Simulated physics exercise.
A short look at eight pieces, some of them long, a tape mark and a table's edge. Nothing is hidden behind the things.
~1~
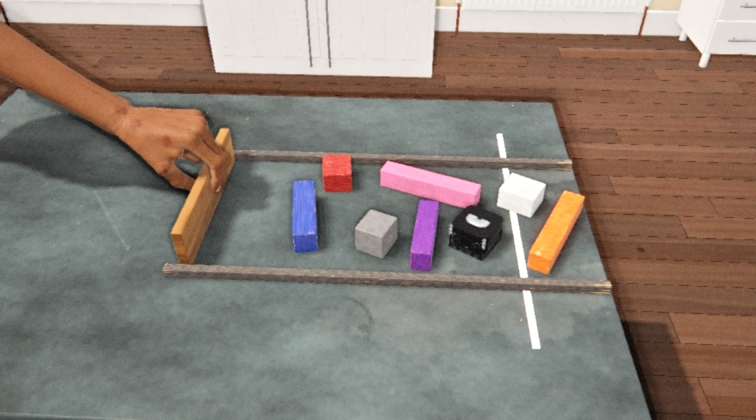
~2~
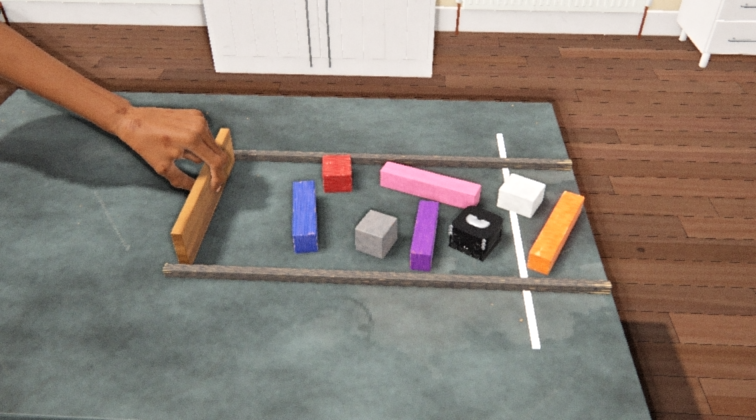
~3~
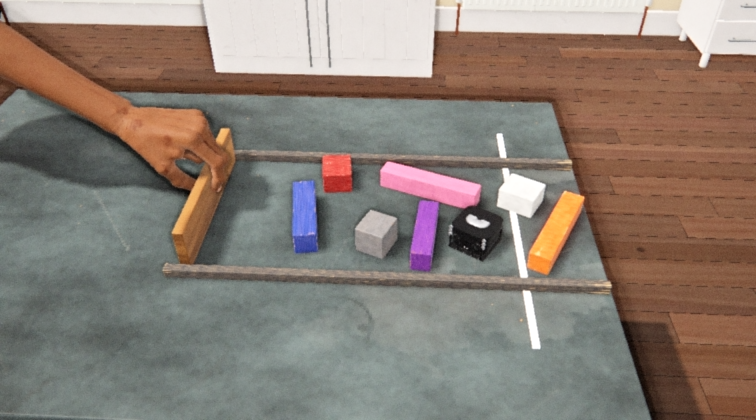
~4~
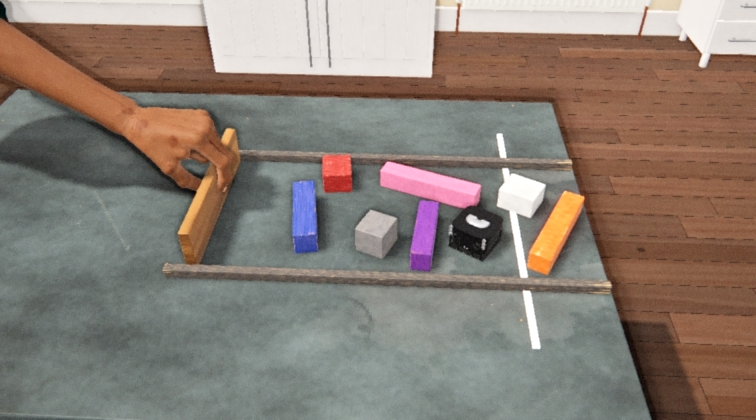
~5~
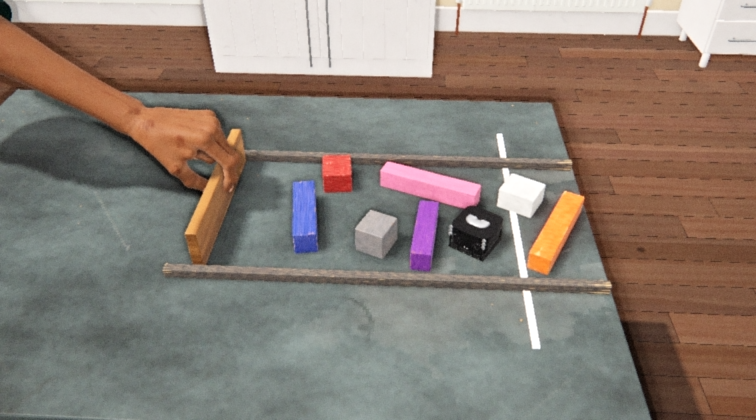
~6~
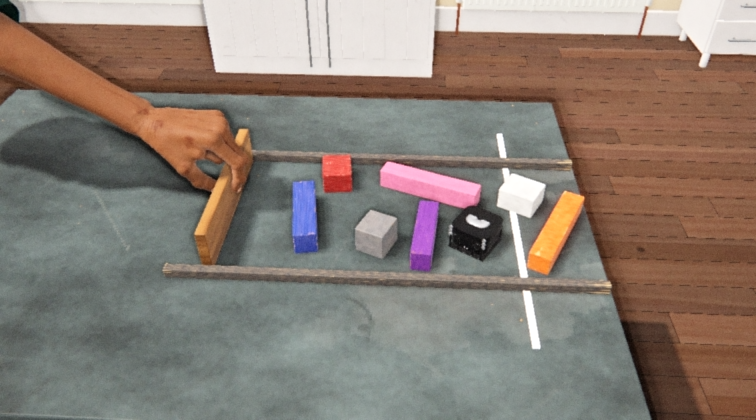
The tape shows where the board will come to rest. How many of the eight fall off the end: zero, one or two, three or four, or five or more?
As it turns out, the number that fall off is three or four.
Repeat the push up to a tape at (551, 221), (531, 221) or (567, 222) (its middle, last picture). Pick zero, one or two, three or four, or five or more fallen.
One after another: More than four; three or four; five or more.
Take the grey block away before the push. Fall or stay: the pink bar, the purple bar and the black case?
The pink bar stays on, the purple bar holds on, the black case stays on.
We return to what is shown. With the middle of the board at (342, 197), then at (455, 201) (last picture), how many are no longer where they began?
The counts are 3 and 8.
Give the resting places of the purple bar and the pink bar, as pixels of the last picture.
First (587, 248), then (566, 191).
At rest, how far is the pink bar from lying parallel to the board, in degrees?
Roughly 25° out of line.
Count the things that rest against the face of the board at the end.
That makes 2.
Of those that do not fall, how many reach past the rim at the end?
It comes to 1.
A little later, none off yet; orange bar at rest near (557, 231); white block at rest near (521, 195); black case at rest near (476, 232).
When it is over, the number that fall off is three or four; down, black case, white block and orange bar.
